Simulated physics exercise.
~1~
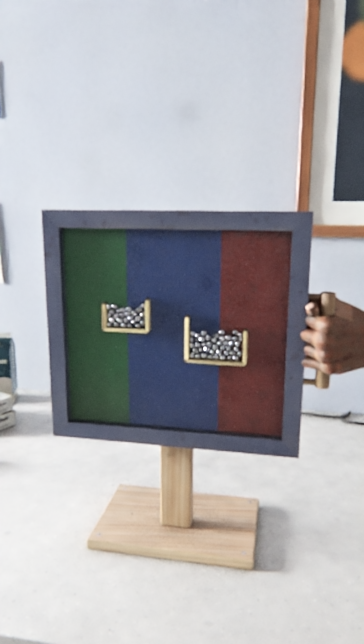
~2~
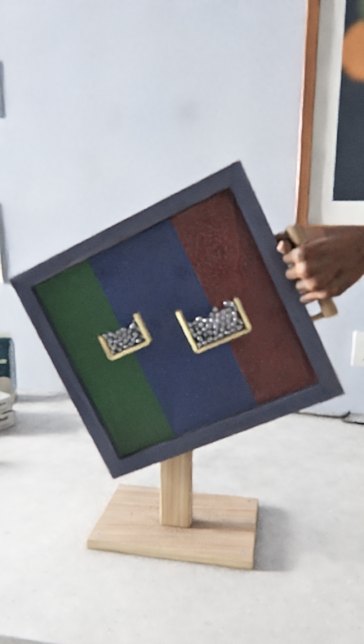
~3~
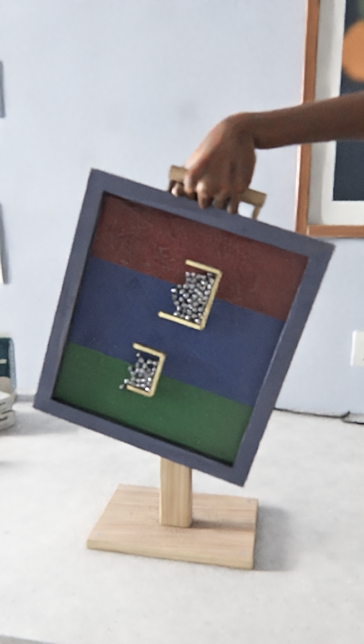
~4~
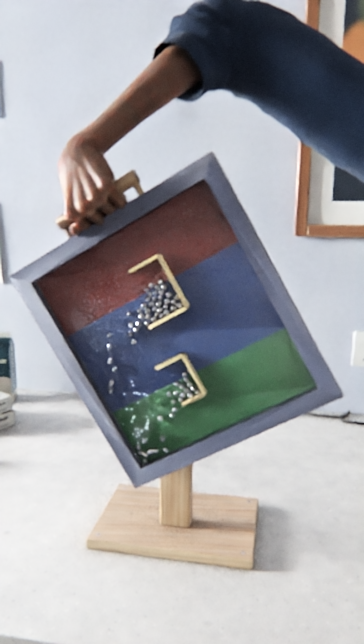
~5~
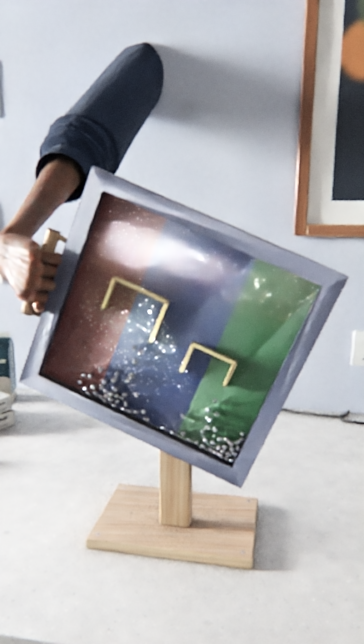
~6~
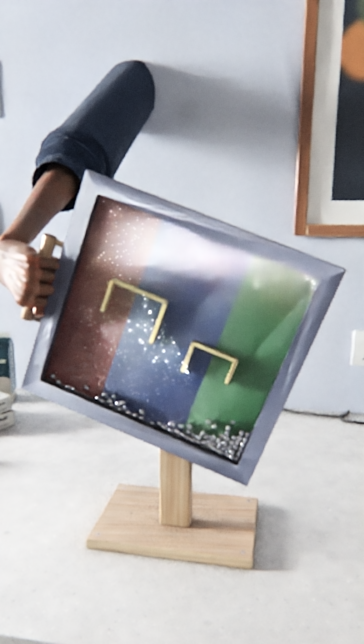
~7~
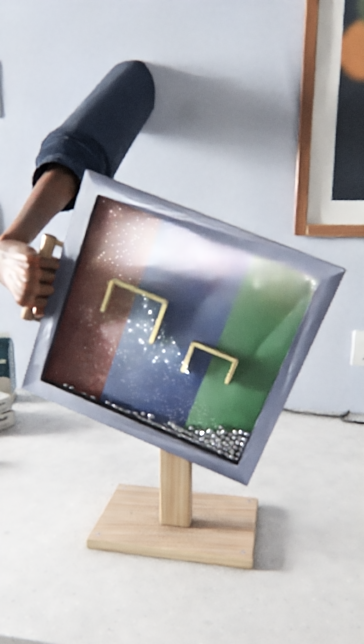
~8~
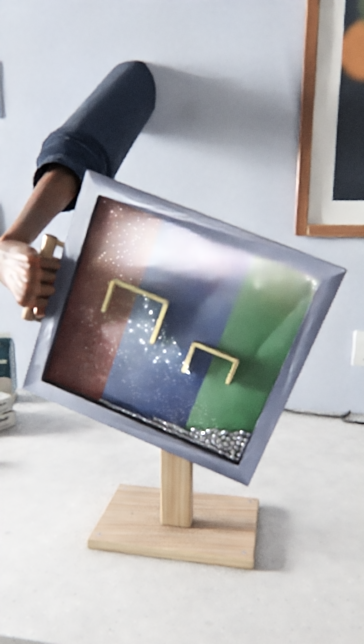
A square box with green, blue and red strips was turned anticlockwise by a hand until nearly upside down, and the little steel balls spilled from its two brackets, slid along the bottom edge and settled mostly in the green strip.
